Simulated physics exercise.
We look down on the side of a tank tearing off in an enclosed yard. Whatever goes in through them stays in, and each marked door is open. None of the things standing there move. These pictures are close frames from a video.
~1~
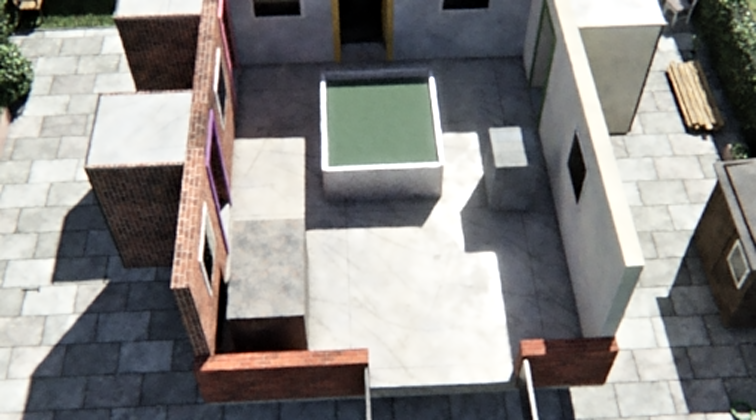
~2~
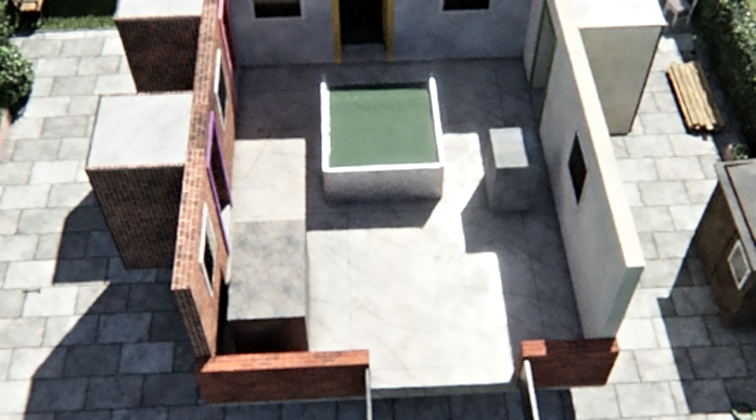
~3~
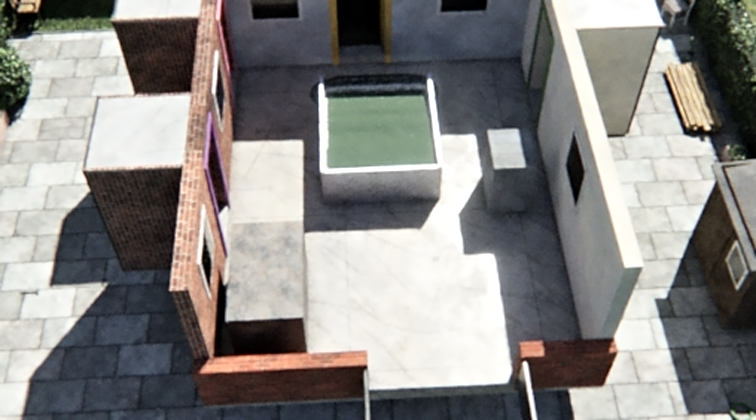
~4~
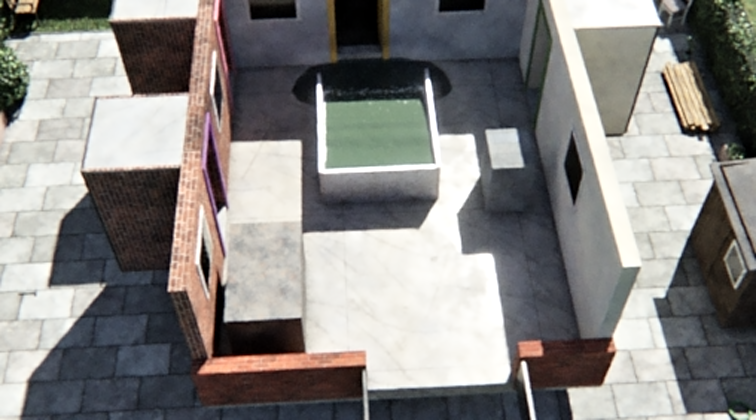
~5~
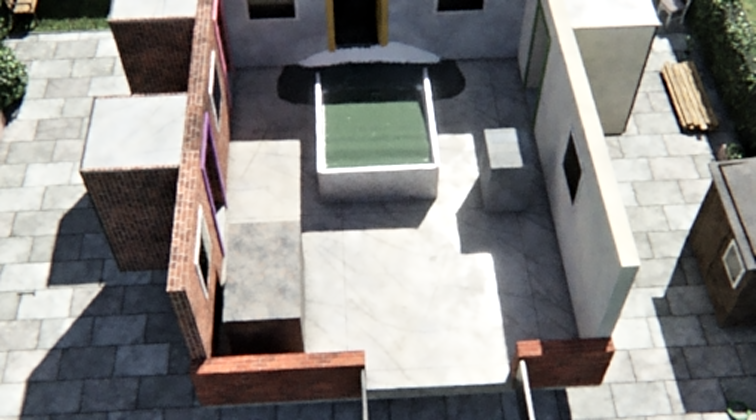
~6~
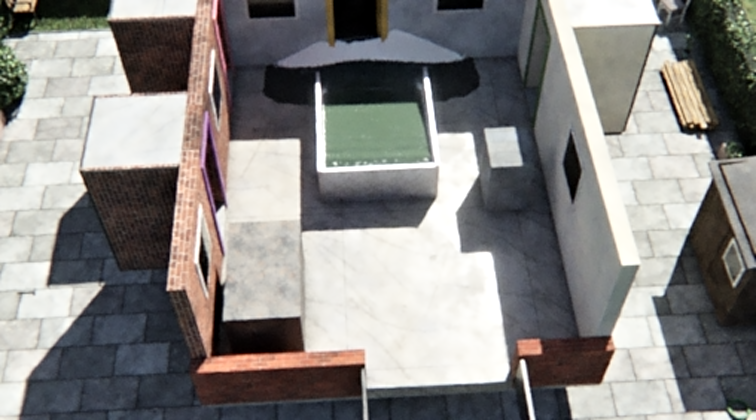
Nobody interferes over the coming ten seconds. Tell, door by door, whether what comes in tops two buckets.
In turn, the yellow door tops two buckets; the green door tops two buckets; the pink door tops two buckets; the purple door keeps to two buckets or fewer.
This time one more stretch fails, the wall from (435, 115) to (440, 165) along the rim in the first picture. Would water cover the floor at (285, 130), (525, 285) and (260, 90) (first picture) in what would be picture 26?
Taken in turn they're unwetted, swamped and unwetted.
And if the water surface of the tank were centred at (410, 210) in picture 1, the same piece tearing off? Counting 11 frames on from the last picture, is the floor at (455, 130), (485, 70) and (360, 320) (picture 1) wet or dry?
One after the other: Wet, wet, clear.
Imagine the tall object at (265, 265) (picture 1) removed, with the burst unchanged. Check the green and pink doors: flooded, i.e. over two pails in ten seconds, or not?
As I see it, the green breaks the limit and the pink breaks the limit.
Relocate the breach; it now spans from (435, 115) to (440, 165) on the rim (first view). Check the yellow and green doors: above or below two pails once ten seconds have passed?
In that case the yellow one stays within bounds and the green one breaks the limit.
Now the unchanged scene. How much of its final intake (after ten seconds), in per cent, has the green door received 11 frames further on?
Close to 5 out of every hundred.
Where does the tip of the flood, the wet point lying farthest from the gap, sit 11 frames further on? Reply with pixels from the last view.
Near (545, 180).
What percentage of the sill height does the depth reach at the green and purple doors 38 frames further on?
120 and 40 %, in that order.
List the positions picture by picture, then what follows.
In the first frame, the open tank at (380, 120) is whole and still.
In the second frame, the front is at a hidden place, out from the gap on the open tank's far side.
In the third frame, the front is at (434, 89), out from the gap on the open tank's far side.
In the fourth frame, the front is at (429, 65), out from the gap on the open tank's far side.
In the fifth frame, the front is at (448, 59), out from the gap on the open tank's far side.
In the sixth frame, the front is at (469, 58), out from the gap on the open tank's far side.
A moment on, water covers 15 % of the floor; the yellow door far over two buckets in, the green door not reached, the pink door wet at the sill, nothing in, the purple door not reached.
Next, water covers 30 % of the floor; the yellow door far over two buckets in, the green door under two buckets in, the pink door over two buckets in, the purple door not reached.
Then, water covers 55 % of the floor; the yellow door far over two buckets in, the green door over two buckets in, the pink door far over two buckets in, the purple door wet at the sill, nothing in.
Later, water covers 95 % of the floor; the yellow door far over two buckets in, the green door far over two buckets in, the pink door far over two buckets in, the purple door wet at the sill, nothing in.
In the end, water covers 95 % of the floor; the yellow door far over two buckets in, the green door far over two buckets in, the pink door far over two buckets in, the purple door wet at the sill, nothing in.
